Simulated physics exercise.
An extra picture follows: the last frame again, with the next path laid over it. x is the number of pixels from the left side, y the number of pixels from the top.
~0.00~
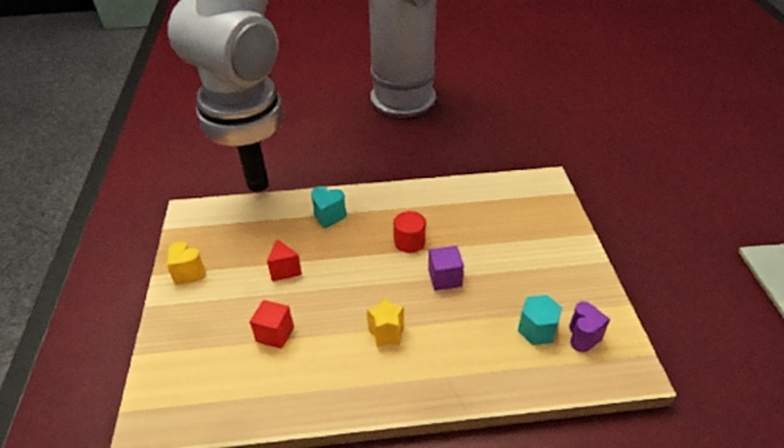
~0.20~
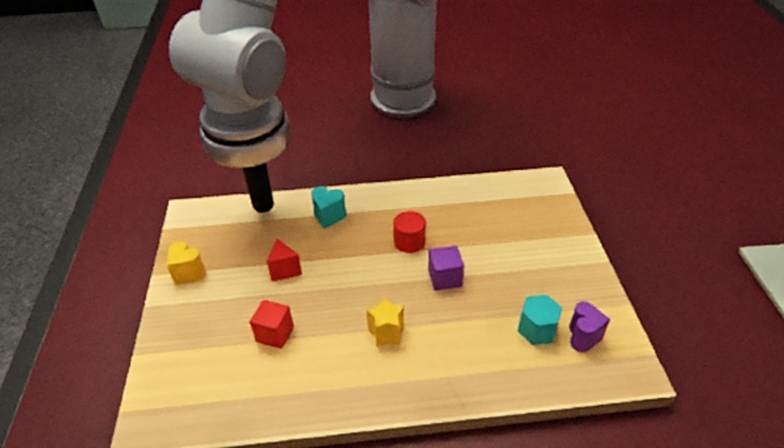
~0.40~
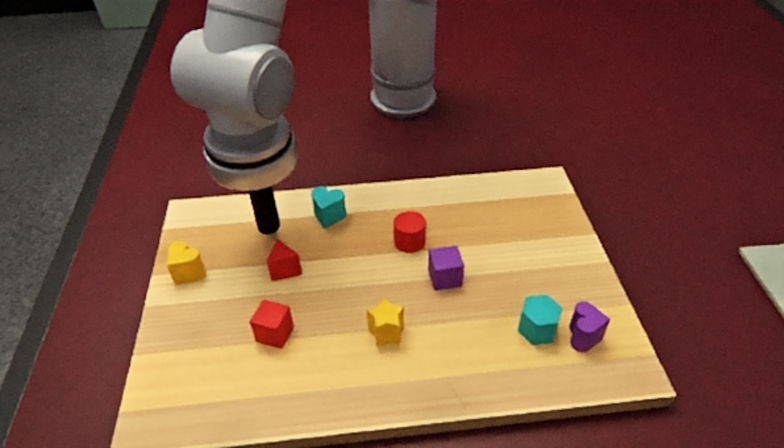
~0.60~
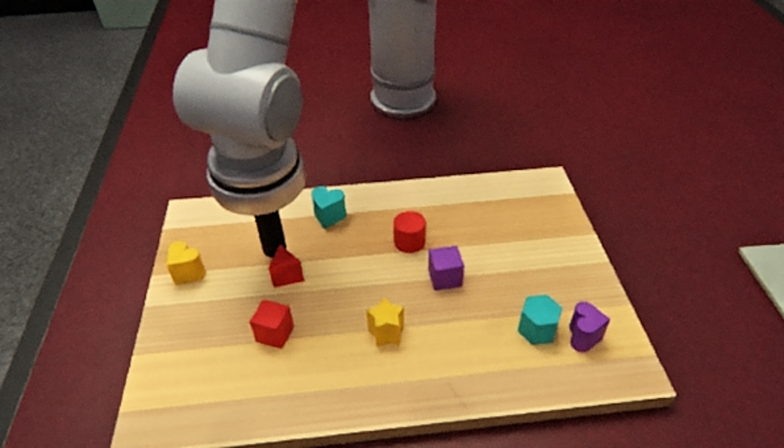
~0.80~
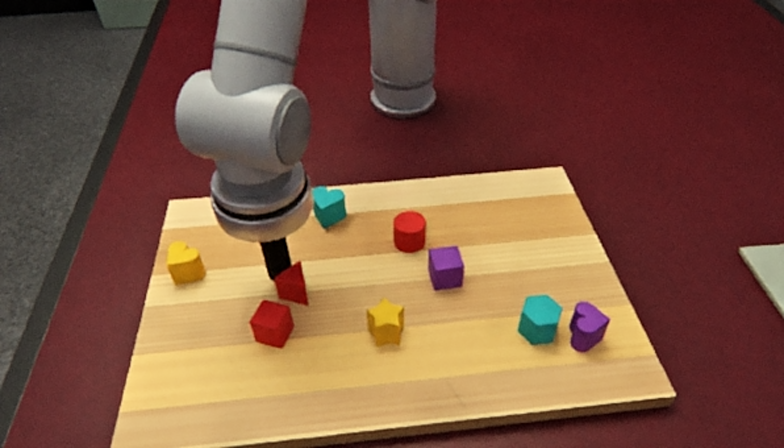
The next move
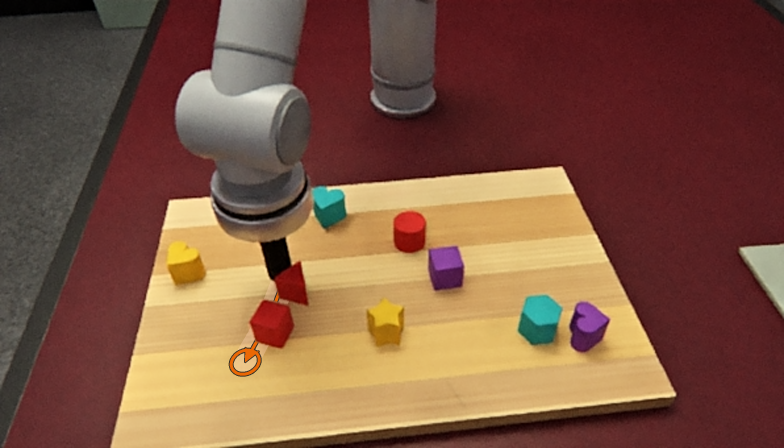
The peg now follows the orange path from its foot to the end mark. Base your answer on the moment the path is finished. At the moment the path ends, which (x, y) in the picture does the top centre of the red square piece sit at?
Final place: (271, 342).
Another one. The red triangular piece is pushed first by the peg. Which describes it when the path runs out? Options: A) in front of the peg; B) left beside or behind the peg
That would be B.
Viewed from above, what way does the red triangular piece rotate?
From above, counter-clockwise.
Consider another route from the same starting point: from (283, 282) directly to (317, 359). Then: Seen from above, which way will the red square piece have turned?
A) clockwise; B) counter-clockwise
Correct choice: A.
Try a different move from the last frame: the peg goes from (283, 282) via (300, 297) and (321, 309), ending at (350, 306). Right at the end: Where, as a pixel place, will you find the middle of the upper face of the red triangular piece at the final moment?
The red triangular piece ends near (336, 308).
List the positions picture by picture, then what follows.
In the first picture, lower end of the peg (258, 186), tops of blocks, red square piece (270, 313), red triangular piece (281, 251).
In the second picture, peg (264, 206), blocks as before.
In the third picture, peg (269, 227), blocks as before.
In the fourth picture, peg (275, 250), red triangular piece (283, 257).
In the fifth picture, peg (281, 274), red square piece (270, 313), red triangular piece (293, 274).
The drawn path runs from (283, 282) via (268, 320), ending at (245, 362).
What follows on the original path. One third of the way, peg (271, 299); red triangular piece (295, 282), turned 30° anticlockwise.
Two thirds of the way, peg (258, 326); red square piece (270, 333), turned 55° anticlockwise; red triangular piece (295, 282), turned 35° anticlockwise.
At the end, peg (242, 354); red square piece (271, 342), turned 85° anticlockwise; red triangular piece (295, 282), turned 35° anticlockwise.
